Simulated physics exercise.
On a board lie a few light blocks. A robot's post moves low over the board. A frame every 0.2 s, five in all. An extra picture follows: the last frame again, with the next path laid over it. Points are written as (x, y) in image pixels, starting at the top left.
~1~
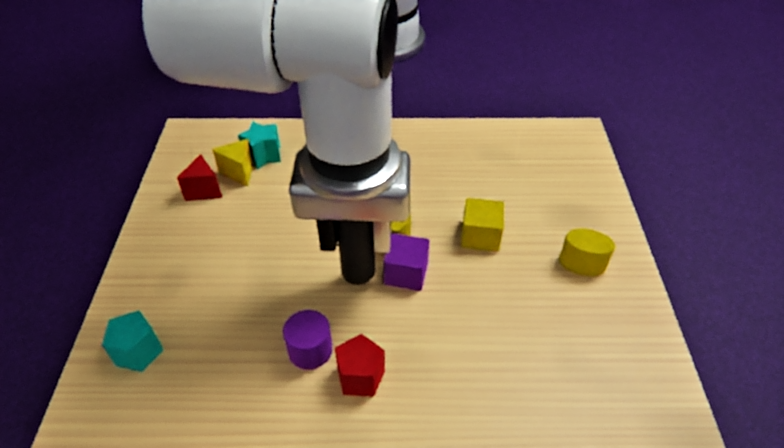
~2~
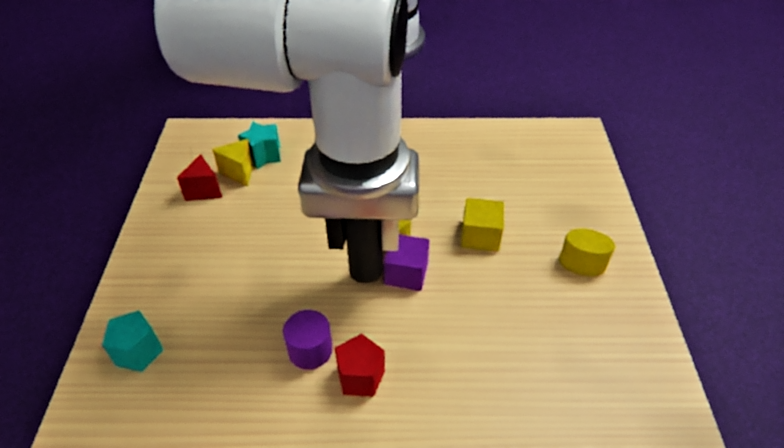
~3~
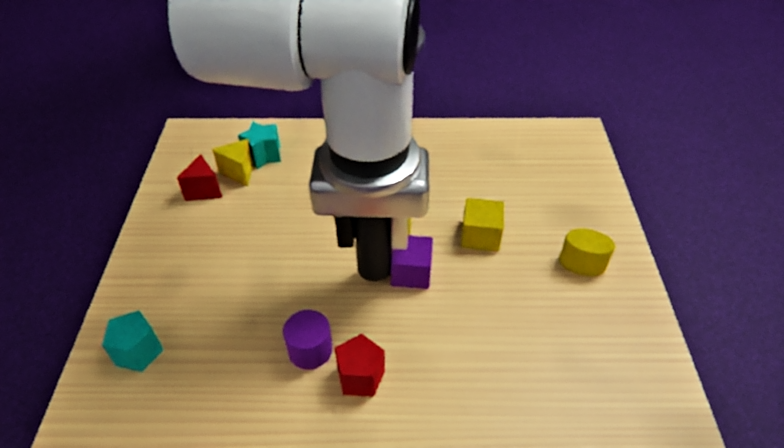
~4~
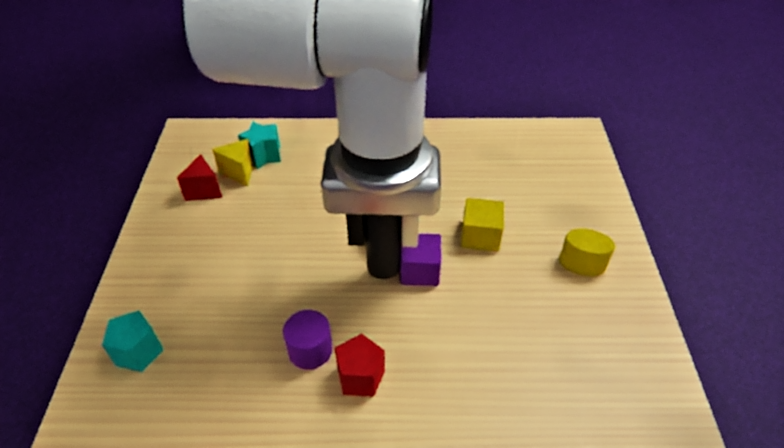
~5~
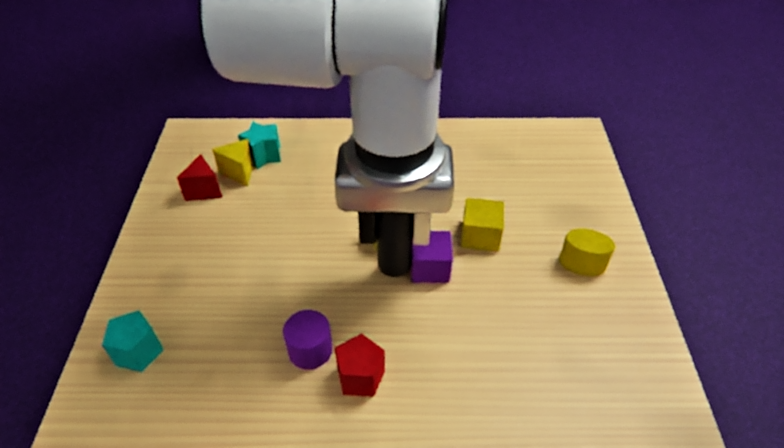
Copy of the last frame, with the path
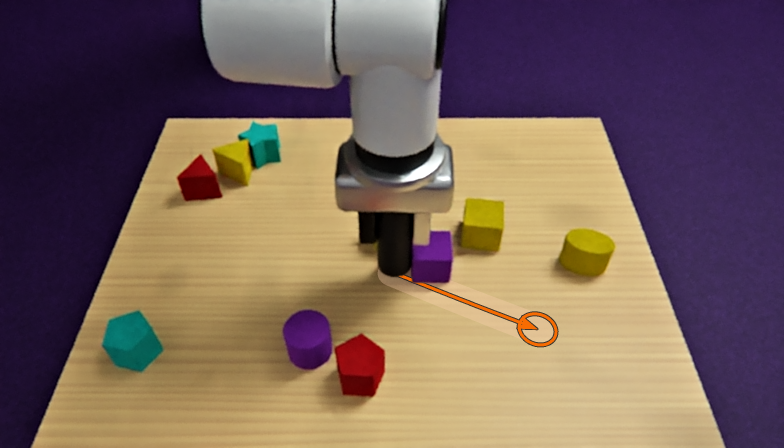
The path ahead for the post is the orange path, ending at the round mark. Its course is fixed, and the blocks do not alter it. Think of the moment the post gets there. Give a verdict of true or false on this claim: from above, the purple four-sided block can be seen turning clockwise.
The statement is false.
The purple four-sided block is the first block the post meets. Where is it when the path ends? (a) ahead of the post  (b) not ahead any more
(b)
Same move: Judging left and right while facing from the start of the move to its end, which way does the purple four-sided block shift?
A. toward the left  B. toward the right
(A)
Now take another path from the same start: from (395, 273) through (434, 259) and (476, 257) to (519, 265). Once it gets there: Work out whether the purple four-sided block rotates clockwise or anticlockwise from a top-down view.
It ends up turned clockwise.
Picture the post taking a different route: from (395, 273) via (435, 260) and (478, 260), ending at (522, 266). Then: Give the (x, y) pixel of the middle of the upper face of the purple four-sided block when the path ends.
The answer is (565, 257).
Drawn move, from (395, 273) to (538, 329).
What follows on the original path. One third of the way, post (441, 282); purple four-sided block (461, 244), turned 55° anticlockwise.
Two thirds of the way, post (490, 301); purple four-sided block (462, 244), turned 60° anticlockwise.
At the end, post (540, 320); yellow six-sided block still; purple four-sided block (462, 244), turned 60° anticlockwise.
